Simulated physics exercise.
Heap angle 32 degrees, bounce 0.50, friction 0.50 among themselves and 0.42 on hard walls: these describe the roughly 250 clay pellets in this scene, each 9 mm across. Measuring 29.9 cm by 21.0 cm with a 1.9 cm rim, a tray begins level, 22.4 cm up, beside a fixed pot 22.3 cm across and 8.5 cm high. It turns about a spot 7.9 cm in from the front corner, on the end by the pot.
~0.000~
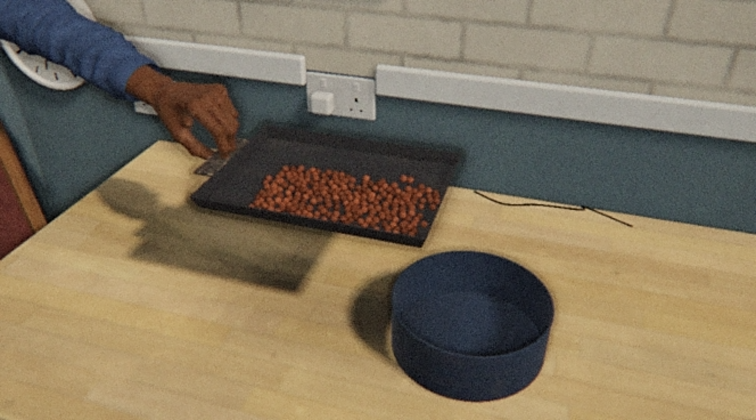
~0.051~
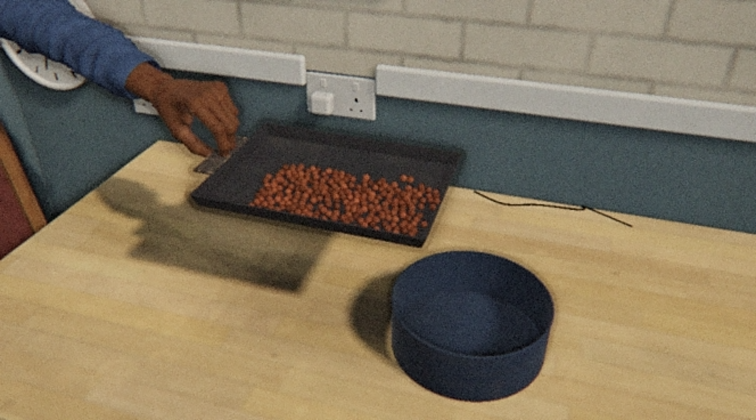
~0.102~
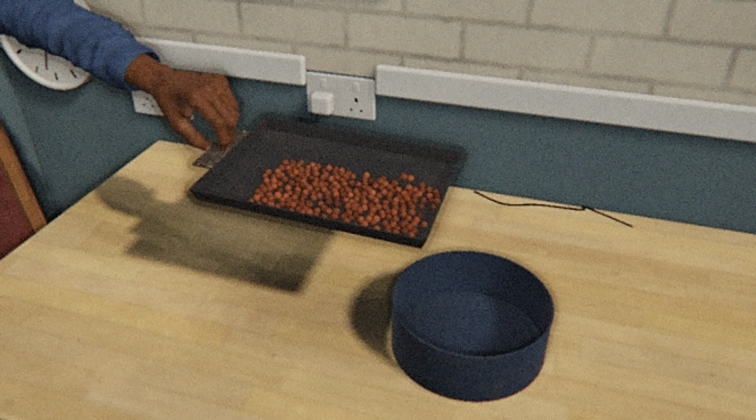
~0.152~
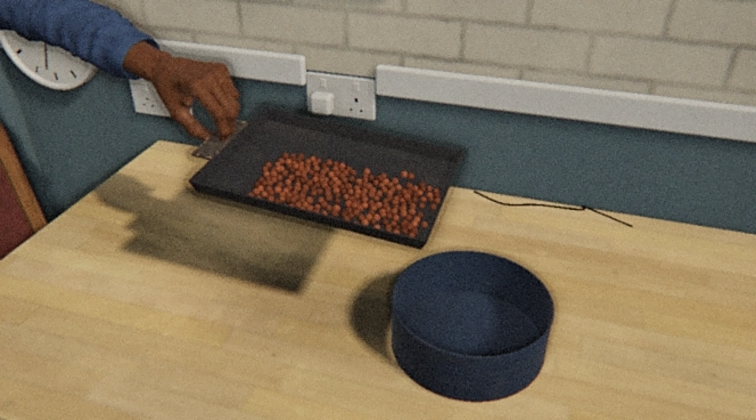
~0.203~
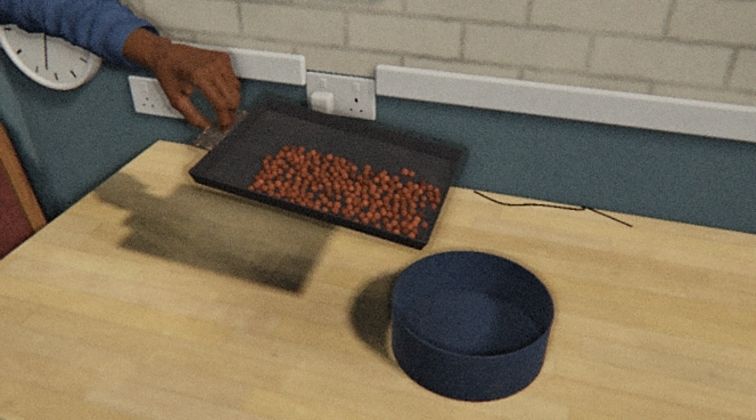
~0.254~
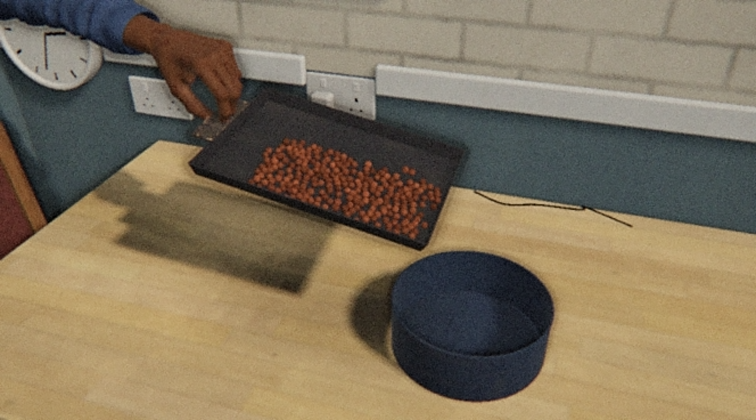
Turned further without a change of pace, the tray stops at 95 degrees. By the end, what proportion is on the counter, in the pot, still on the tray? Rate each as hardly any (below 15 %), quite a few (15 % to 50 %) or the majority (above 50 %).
I would put it this way: Counter: Quite a few, pot: The majority, left on the tray: Hardly any.
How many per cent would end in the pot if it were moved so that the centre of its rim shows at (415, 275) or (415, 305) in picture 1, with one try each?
Roughly 20 and 90 percent.
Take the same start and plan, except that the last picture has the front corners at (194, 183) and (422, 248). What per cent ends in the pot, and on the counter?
The pot gets 30 and the counter 70.
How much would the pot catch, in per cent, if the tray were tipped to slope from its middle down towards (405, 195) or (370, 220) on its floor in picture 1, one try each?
That would be close to 95 per cent and then close to 50 per cent.
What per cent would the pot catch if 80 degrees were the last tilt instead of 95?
Around 75 per cent, then.
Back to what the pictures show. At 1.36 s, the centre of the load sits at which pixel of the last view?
Estimated load position: Around (416, 191).
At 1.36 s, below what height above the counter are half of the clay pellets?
Roughly 28 cm.
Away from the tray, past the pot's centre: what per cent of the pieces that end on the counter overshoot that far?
Roughly 60 percent of the spill.
Then, at 0.92 s, tilt 51 degrees; the tray holds 100 %, the pot 0 %.
Then, at 1.36 s, tilt 77 degrees; the tray holds 100 %, the pot 0 %.
After 1.88 s, tilt 95 degrees; the tray holds 0 %, the pot 70 %.
By 2.6 s all is still; counter 25 %, pot 75 %, tray 0 %.
